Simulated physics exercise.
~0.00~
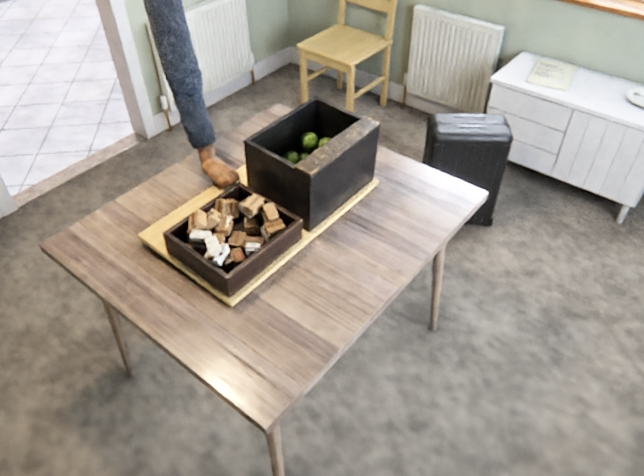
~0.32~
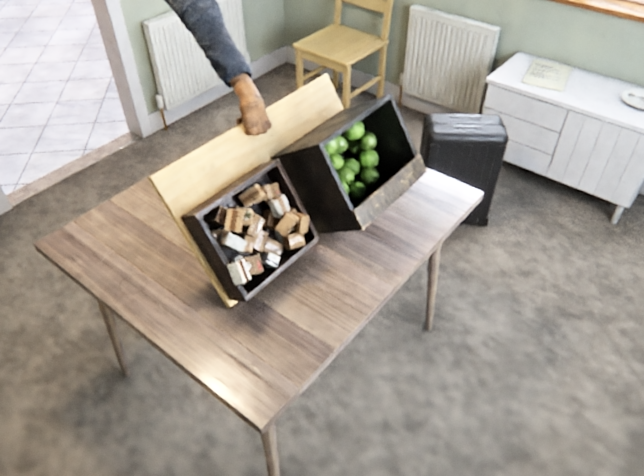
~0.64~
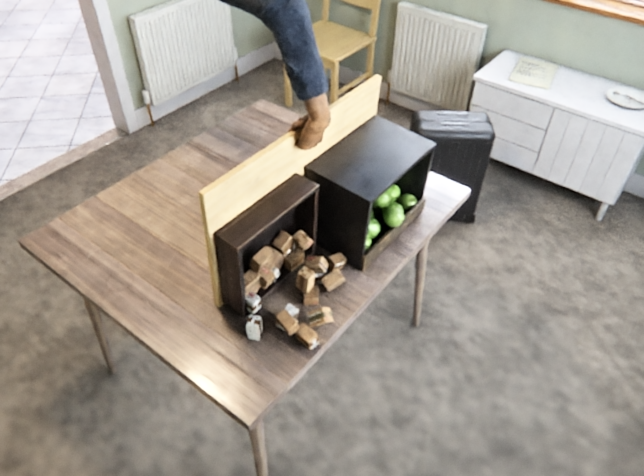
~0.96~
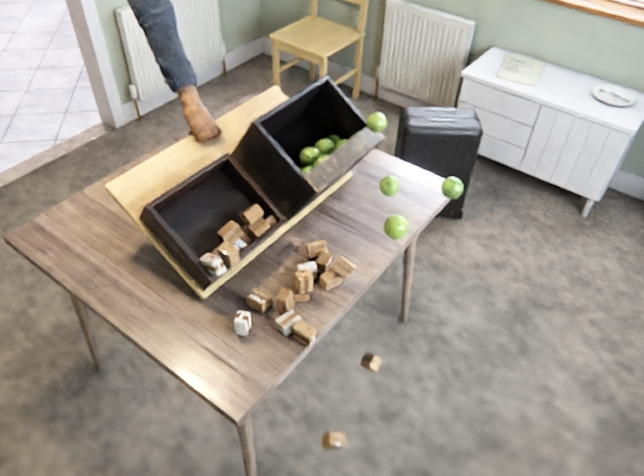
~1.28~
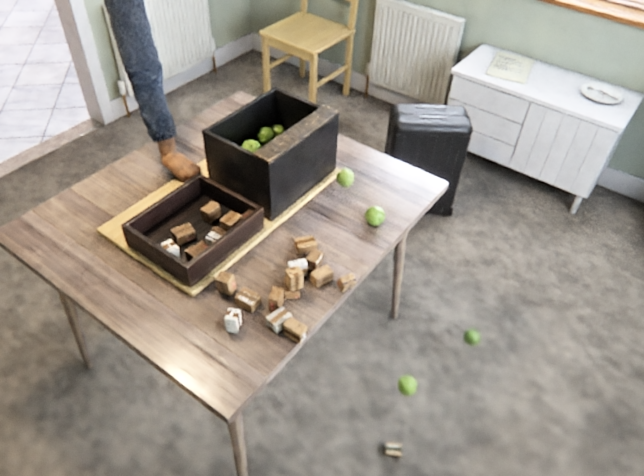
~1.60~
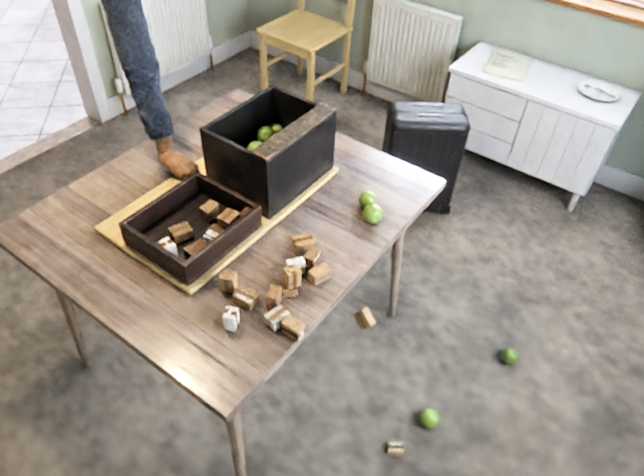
The clip opens on a wooden table where a hand rests at the far left edge of a pale board carrying a partly covered black container of green apples and a shallower, dark wooden container of little parcels. The hand raises that edge, tipping both containers toward the right until the board stands upright. Parcels spill onto the tabletop while the apples bunch near the black container's opening. As the board is lowered, a few apples and parcels tumble toward the floor. It ends flat, with most apples still contained, two on the table, two on the carpet, and over half the parcels spilled.
